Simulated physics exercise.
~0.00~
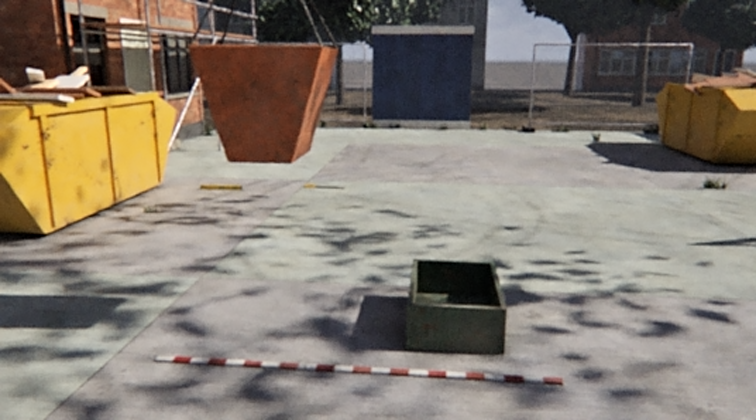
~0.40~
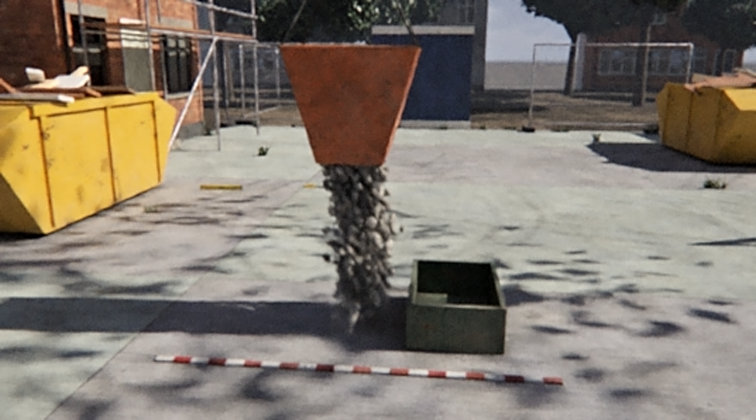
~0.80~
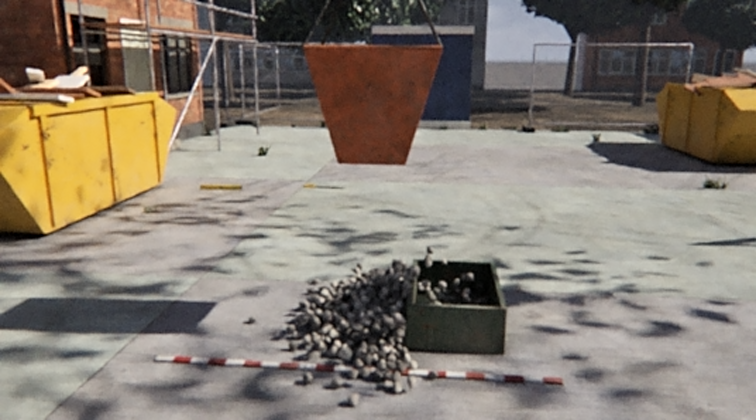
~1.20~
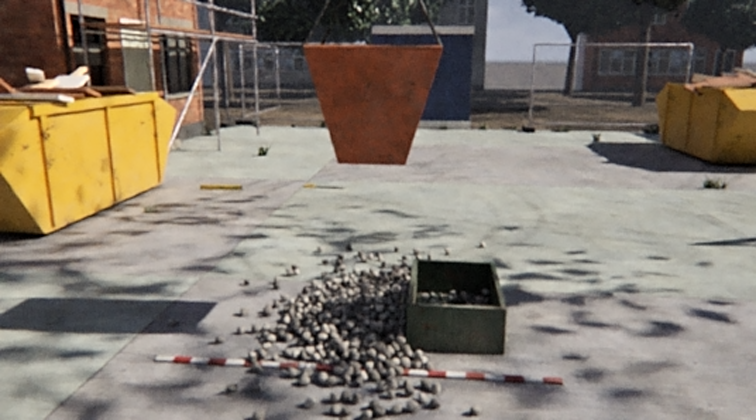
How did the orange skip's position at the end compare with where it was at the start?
At the end the orange skip hung farther to the right than at the start, in front of the blue structure and only a little left of the green bin.
A large orange skip moved to the right above a paved yard and dropped a stream of grey stones, which mostly landed and spread out on the ground left of a small dark green bin, with only a few ending up inside it.
